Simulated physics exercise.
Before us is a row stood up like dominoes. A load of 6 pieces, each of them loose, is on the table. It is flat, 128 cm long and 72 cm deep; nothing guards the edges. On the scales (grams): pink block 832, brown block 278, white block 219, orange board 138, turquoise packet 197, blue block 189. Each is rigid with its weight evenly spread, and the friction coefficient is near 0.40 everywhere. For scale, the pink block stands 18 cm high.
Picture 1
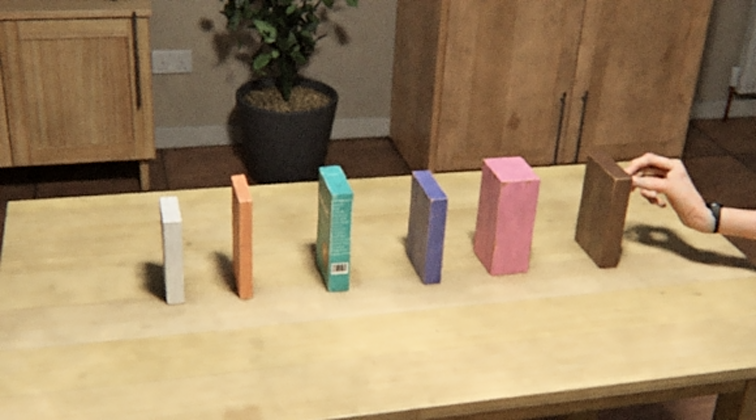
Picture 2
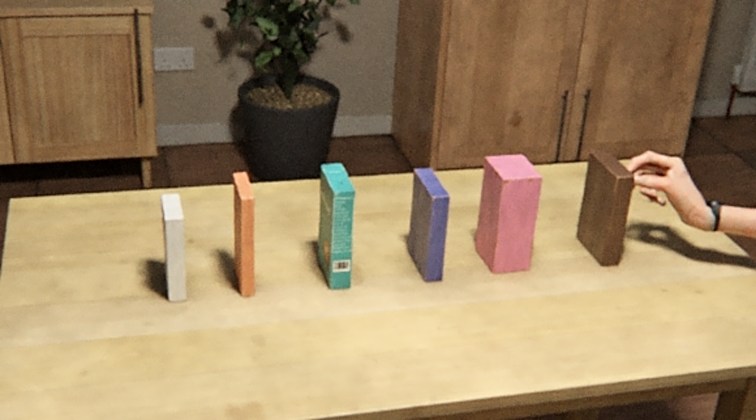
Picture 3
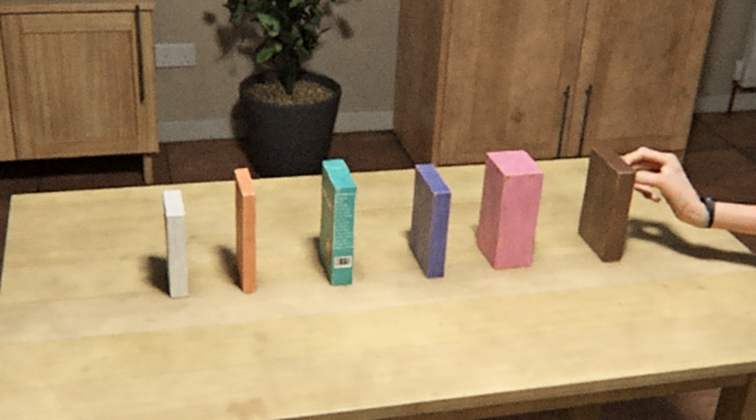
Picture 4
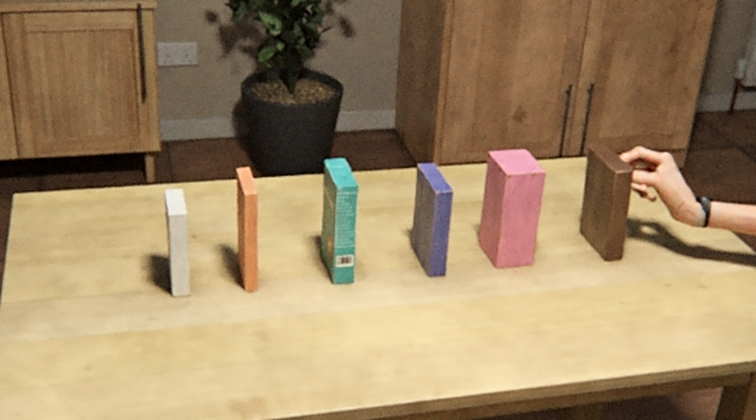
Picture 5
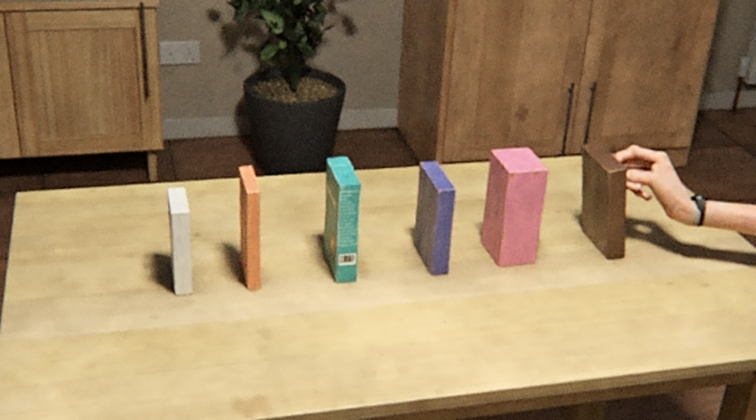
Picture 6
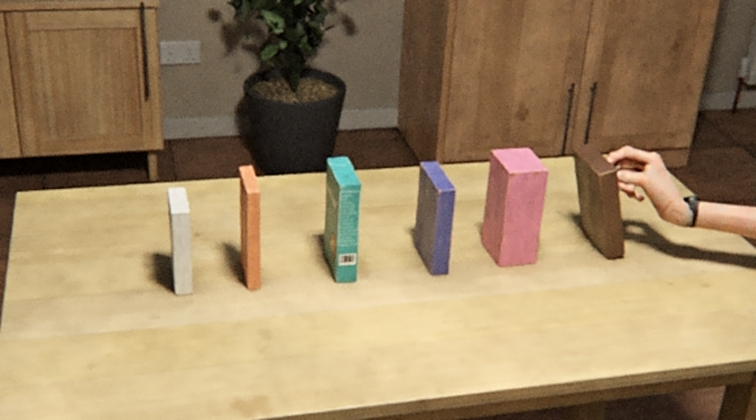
On a wooden table, a hand tilting the brown block at the right end leftward, five other upright pieces standing still.
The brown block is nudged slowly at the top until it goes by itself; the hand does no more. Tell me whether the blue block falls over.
The blue block keeps standing.
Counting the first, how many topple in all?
1 of them.
Then, 0.20 s past the last view, brown block 41° over.
Then, 0.40 s past the last view, brown block 57° over.
Then, 0.50 s past the last view, brown block 80° over.
Finally, all 4 still in place (within 5 cm). Final places as that camera would see them, blue block near (434, 219).
